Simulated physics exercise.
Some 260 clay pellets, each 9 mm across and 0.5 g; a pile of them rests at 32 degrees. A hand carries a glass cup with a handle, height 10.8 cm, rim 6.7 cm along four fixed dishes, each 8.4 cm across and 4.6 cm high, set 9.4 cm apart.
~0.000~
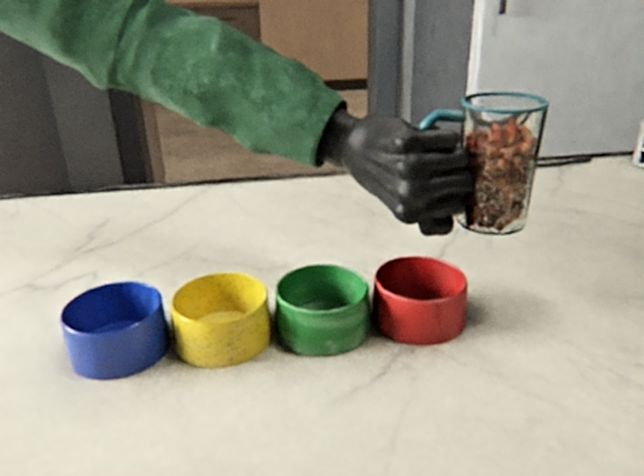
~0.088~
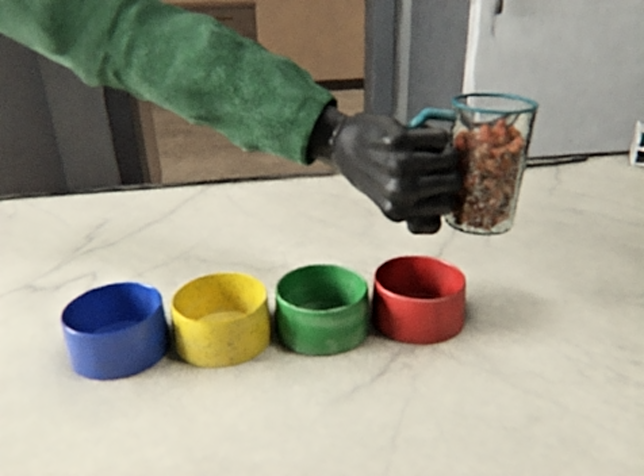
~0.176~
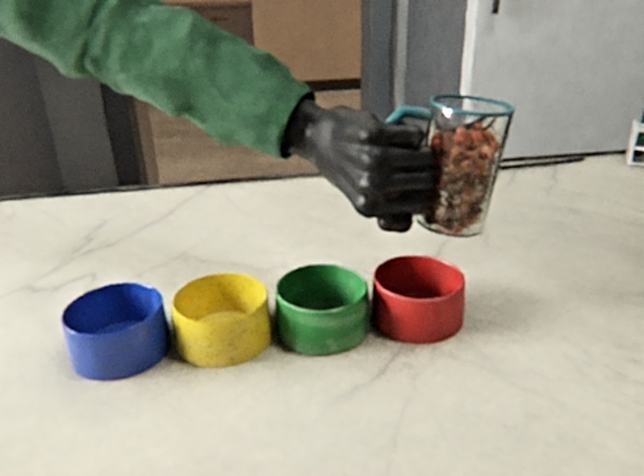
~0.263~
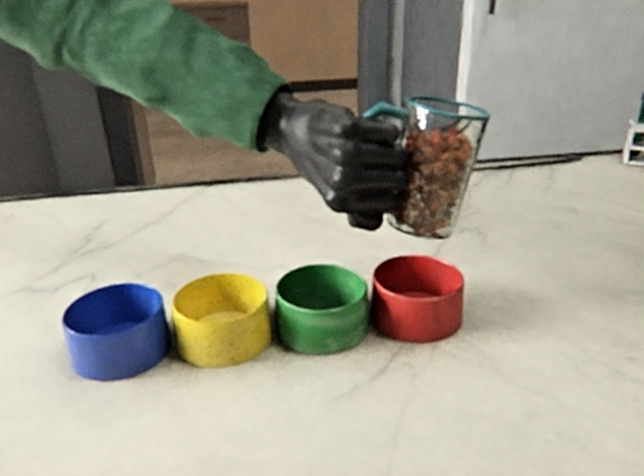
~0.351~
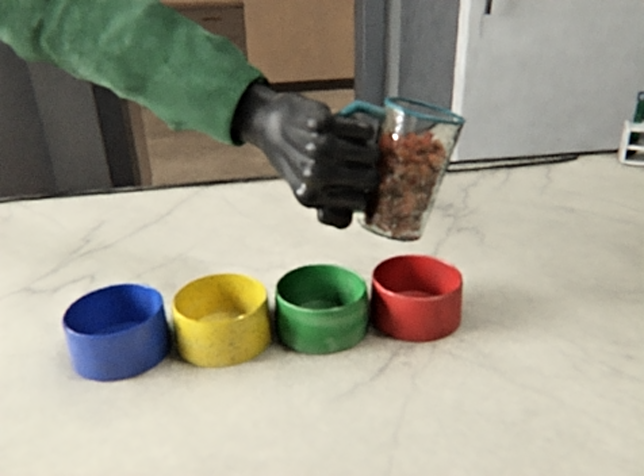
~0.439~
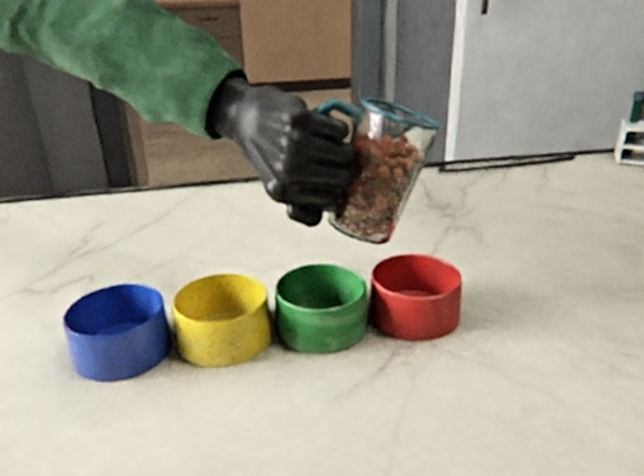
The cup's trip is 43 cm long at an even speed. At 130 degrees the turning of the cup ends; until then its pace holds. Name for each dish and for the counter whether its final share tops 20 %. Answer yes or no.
Red: No, blue: Yes, green: No, yellow: No, counter: No.
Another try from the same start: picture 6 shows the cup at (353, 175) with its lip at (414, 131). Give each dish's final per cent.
Red 0; blue 100; green 0; yellow 0.
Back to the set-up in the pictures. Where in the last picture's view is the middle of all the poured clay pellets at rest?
At about (115, 326).
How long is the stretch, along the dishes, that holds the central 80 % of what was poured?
About 5 cm.
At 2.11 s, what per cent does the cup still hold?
Some 90 per cent of the load.
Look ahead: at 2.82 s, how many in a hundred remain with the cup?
Some 0 per cent of the load.
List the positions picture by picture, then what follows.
The first picture shows cup at (497, 164), tilt 0 degrees, lip at (543, 100), moved 0.0 cm; middle of the pieces at (493, 180); red dish at (420, 278); green dish at (322, 287); yellow dish at (219, 296); blue dish at (112, 306).
The second picture shows cup at (486, 165), tilt 2 degrees, lip at (532, 102), moved 0.9 cm; middle of the pieces at (481, 180).
The third picture shows cup at (460, 166), tilt 6 degrees, lip at (509, 107), moved 3.1 cm; middle of the pieces at (455, 182).
The fourth picture shows cup at (433, 169), tilt 10 degrees, lip at (485, 112), moved 5.5 cm; middle of the pieces at (427, 184).
The fifth picture shows cup at (406, 171), tilt 15 degrees, lip at (461, 118), moved 7.9 cm; middle of the pieces at (399, 186).
The sixth picture shows cup at (379, 173), tilt 19 degrees, lip at (436, 124), moved 10.3 cm; middle of the pieces at (371, 187); red dish at (416, 275); green dish at (320, 286); yellow dish at (220, 297); blue dish at (114, 309). The cup turns about 50 degrees a second and travels 27 cm a second.
Then, at 1.44 s, tilt 70 degrees; cup holds 100 %.
After 2.11 s, tilt 105 degrees; cup holds 90 %, blue 5 %.
Then, at 2.82 s, tilt 130 degrees; cup holds 0 %, blue 100 %.
By 3.2 s all is still; red 0 %, blue 100 %, green 0 %, yellow 0 %, counter 0 %.
